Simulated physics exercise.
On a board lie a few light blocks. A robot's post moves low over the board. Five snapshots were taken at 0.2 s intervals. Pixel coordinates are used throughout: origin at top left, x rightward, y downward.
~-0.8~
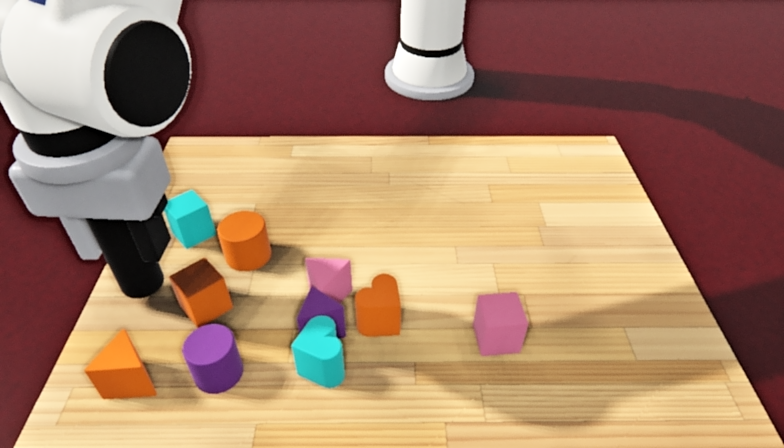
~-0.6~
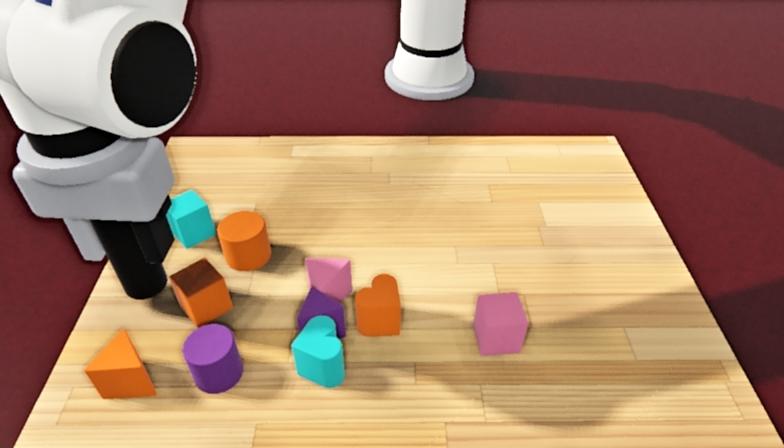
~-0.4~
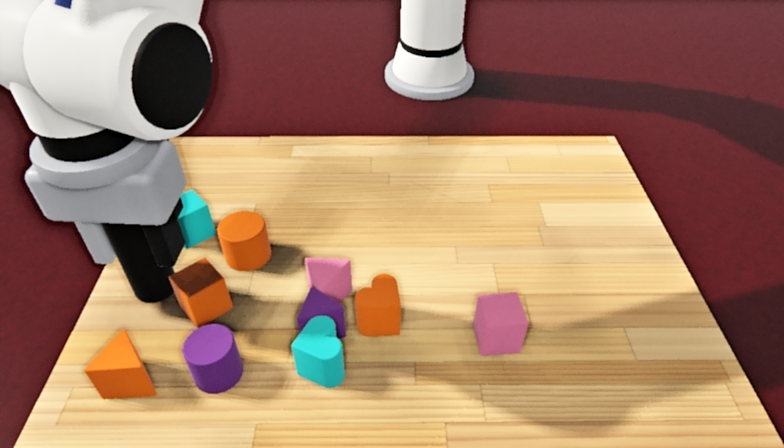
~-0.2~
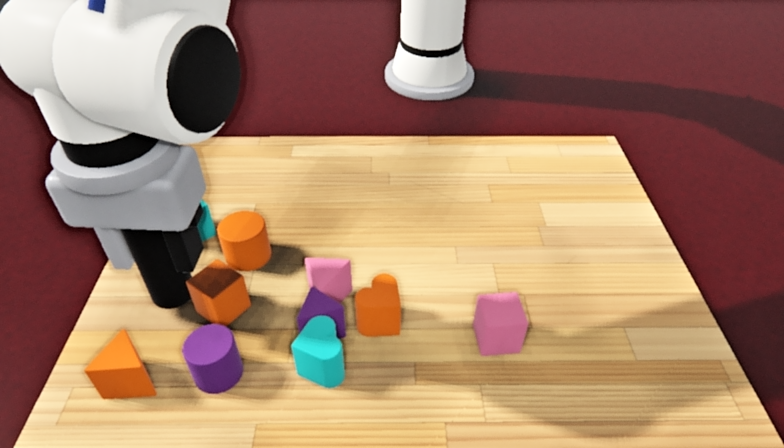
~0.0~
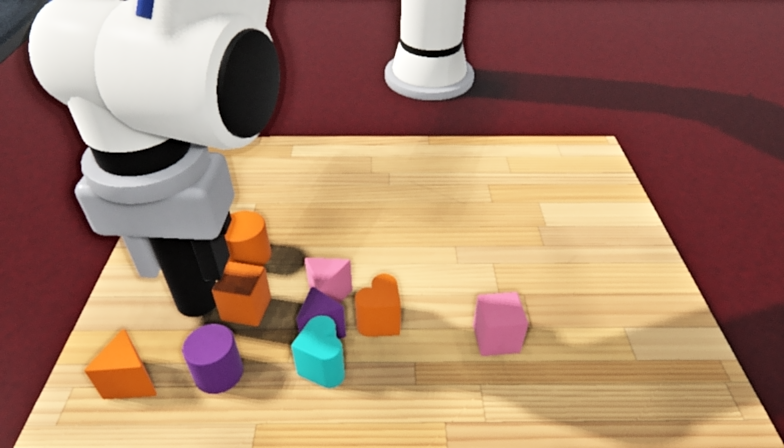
At the start, a robot arm holds its black post beside an orange cube at the left of a wooden board scattered with colourful blocks. The post inches right toward the cube, then pushes it a short way right, closer to the purple three-sided block, while the other blocks stay still.
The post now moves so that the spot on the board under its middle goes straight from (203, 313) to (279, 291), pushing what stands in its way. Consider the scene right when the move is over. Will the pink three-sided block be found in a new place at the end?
I believe so.
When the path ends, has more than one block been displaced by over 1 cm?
Short answer: Yes.
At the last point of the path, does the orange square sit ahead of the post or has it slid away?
The post still has the orange square in front of it when the path ends.
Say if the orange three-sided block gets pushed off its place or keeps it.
It keeps its position.
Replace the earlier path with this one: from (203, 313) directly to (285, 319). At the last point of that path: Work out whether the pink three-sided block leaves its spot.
At the end, its place is different.
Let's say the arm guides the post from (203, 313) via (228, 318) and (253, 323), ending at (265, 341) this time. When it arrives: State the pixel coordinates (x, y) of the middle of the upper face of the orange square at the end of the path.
The top centre is at (284, 273).
What follows on the original path. Halfway along, post at (239, 292); orange square at (277, 271).
At the end, post at (277, 280); orange three-sided block still; orange square at (314, 261); orange circle still; pink three-sided block at (348, 266), turned 30° clockwise.
